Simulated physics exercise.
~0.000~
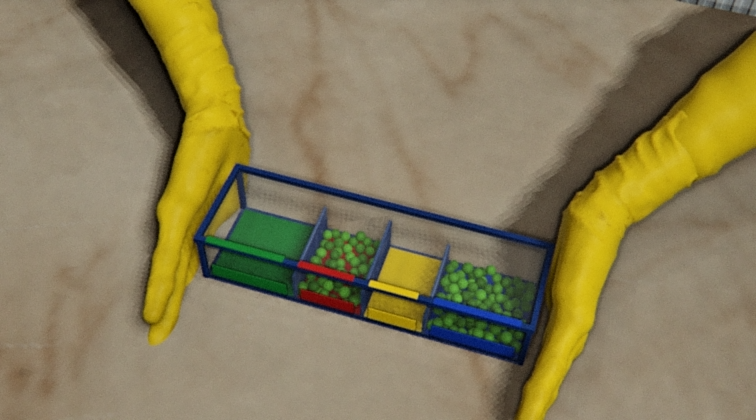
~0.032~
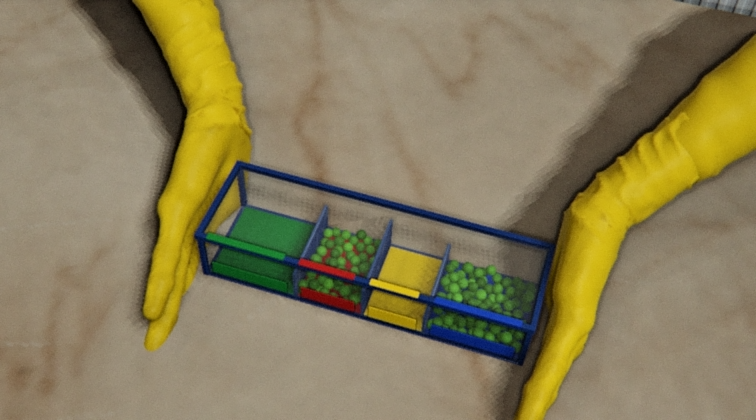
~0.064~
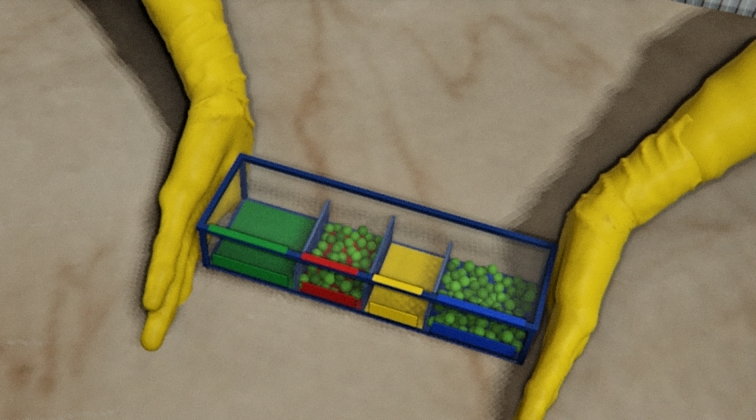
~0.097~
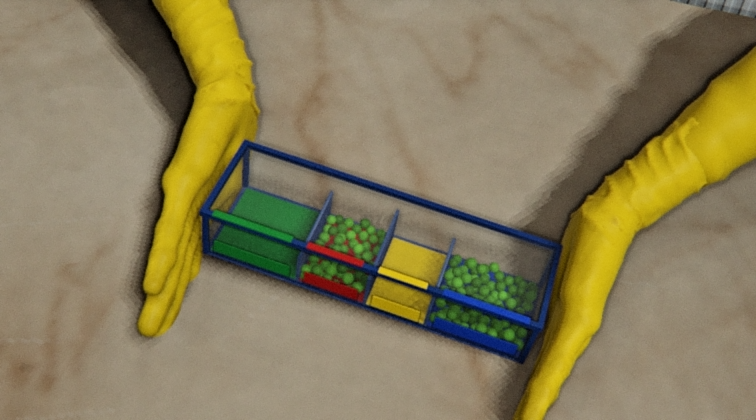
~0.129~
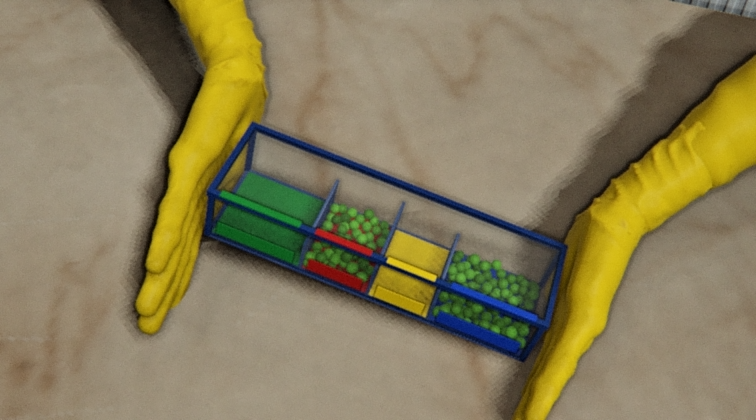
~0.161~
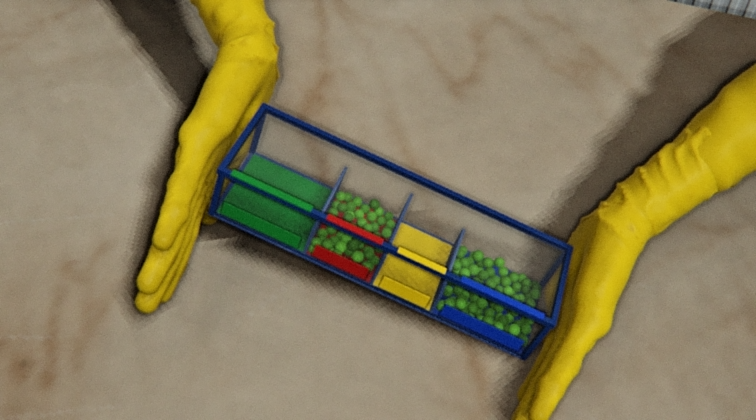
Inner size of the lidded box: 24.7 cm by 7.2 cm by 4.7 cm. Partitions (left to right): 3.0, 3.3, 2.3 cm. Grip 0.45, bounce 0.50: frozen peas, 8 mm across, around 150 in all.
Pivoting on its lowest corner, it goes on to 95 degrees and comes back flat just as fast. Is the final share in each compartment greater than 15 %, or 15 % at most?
One by one: Red compartment: Crosses the line; blue compartment: Crosses the line; green compartment: Stays behind the line; yellow compartment: Stays behind the line.
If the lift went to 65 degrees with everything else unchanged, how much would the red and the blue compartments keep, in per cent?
Red: 35; blue: 65 (per cent).
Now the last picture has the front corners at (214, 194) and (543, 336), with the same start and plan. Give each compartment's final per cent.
Red 15 %, blue 80 %, green 0 %, yellow 5 %.
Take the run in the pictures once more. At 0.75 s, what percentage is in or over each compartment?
It splits as red 35, blue 65, green 0 and yellow 0 percent.
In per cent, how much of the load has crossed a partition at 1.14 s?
Roughly 10 %.
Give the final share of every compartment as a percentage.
Per cent by compartment - red 25, blue 75, green 0, yellow 5.
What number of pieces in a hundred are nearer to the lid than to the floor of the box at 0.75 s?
About 50 %.
After 0.75 s, tilt 95 degrees; red 35 %, blue 65 %.
After 1.14 s, tilt 41 degrees; red 25 %, blue 75 %.
Then, at 1.62 s, tilt 0 degrees; red 25 %, blue 75 %, yellow 5 %.
At rest (2.1 s), red 25 %, blue 75 %, green 0 %, yellow 5 %.
